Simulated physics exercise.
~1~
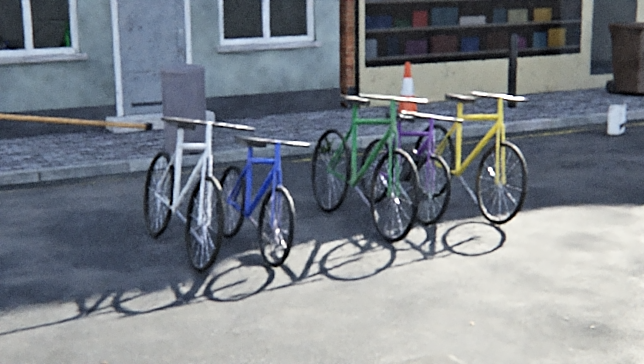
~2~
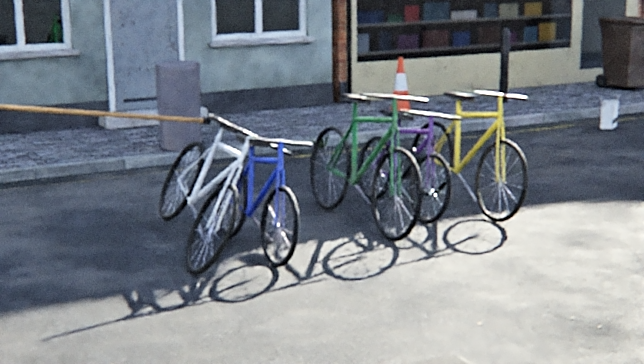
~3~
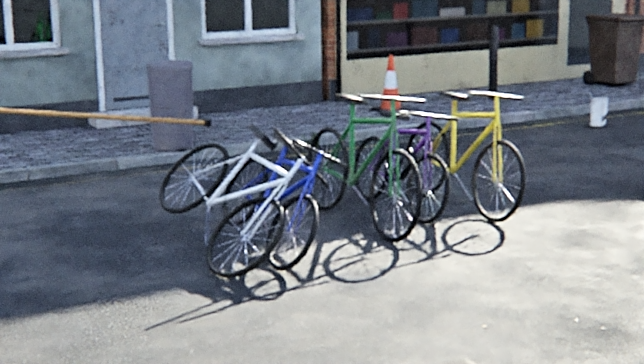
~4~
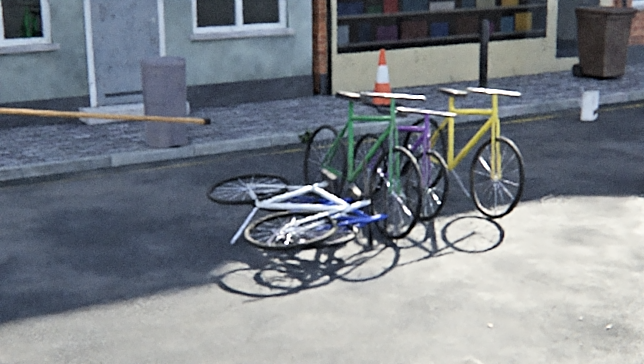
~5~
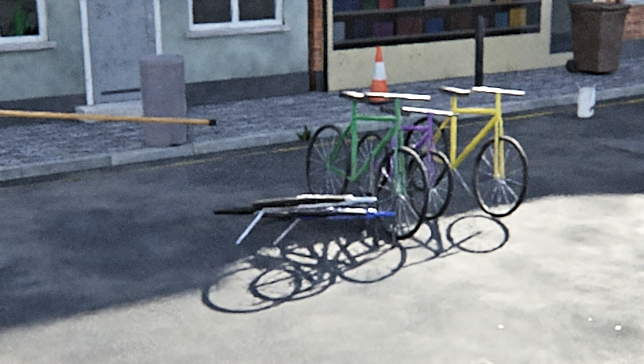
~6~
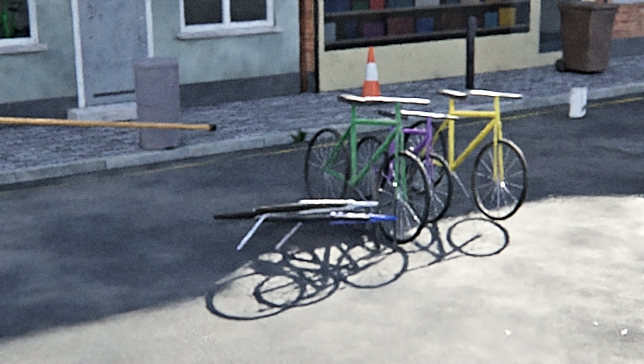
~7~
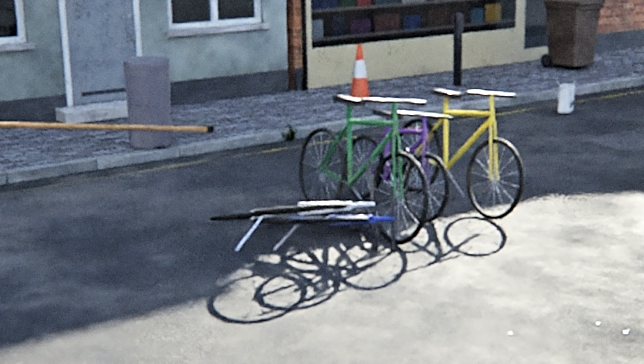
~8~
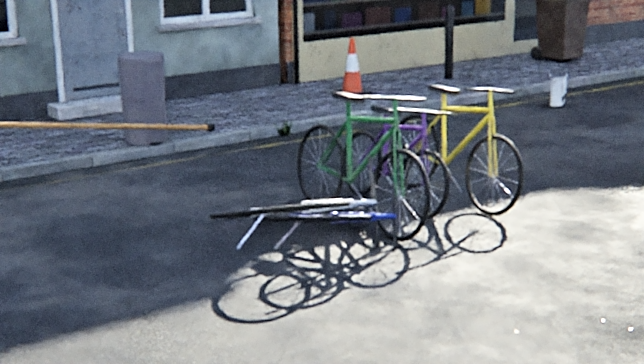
A paved street runs past a pale building with a door and a shop window, seen from slightly above as the view drifts gently sideways. Five bicycles stand in a row in the road, white, blue, green, purple and yellow from left to right, with an orange and white cone behind them. A wooden pole reaches in from the left, moves right and stops as the white bicycle tips over to the right. It leans into the blue one, and both topple together. They end flat beside the green bicycle, which stays upright with the purple and yellow ones.
